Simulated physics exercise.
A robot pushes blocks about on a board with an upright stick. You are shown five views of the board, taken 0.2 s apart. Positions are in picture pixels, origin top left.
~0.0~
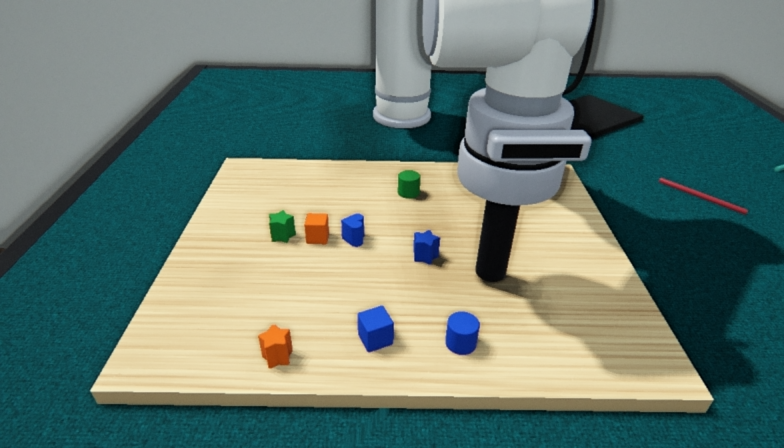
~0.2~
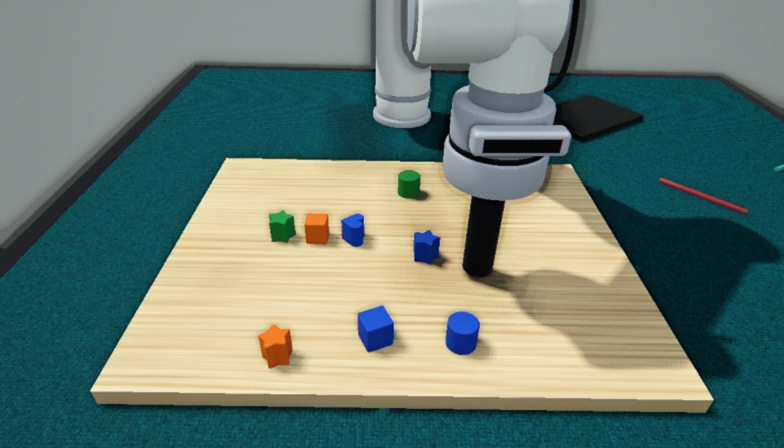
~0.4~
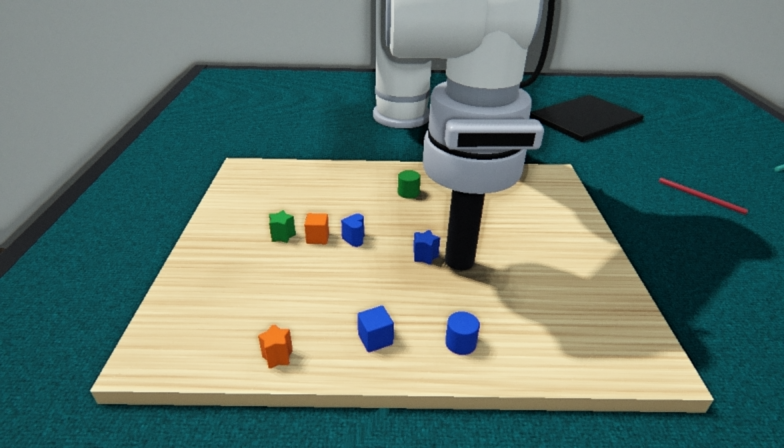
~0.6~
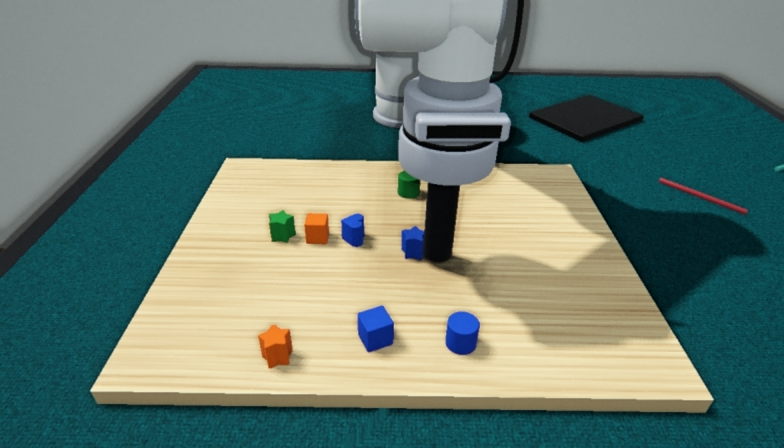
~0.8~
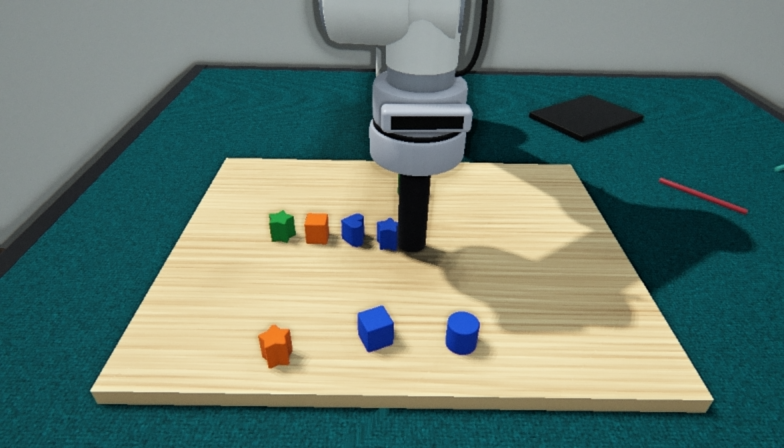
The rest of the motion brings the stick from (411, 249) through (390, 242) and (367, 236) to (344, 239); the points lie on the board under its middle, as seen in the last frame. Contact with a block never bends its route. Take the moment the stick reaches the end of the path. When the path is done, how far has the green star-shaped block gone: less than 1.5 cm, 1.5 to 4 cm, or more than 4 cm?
It will fall in the middle band, 1.5 to 4 cm.
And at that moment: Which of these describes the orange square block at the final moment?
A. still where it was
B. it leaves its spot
The one that fits is B, it leaves its spot.
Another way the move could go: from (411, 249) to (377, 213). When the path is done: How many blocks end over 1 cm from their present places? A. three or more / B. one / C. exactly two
Letter B.
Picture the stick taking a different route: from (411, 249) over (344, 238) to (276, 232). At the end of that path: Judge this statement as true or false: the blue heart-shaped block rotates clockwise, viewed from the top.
The statement is correct.
The first path, step by step. One third of the way, stick at (390, 236); blue heart-shaped block at (347, 219), turned 25° anticlockwise; blue star-shaped block at (368, 217).
Two thirds of the way, stick at (366, 231); green star-shaped block at (278, 217); orange square block at (301, 218); blue heart-shaped block at (322, 215), turned 40° anticlockwise; blue star-shaped block at (345, 212).
At the end, stick at (344, 233); green star-shaped block at (255, 216), turned 15° anticlockwise; orange square block at (278, 217), turned 10° clockwise; blue heart-shaped block at (300, 215), turned 35° anticlockwise; blue star-shaped block at (323, 213).
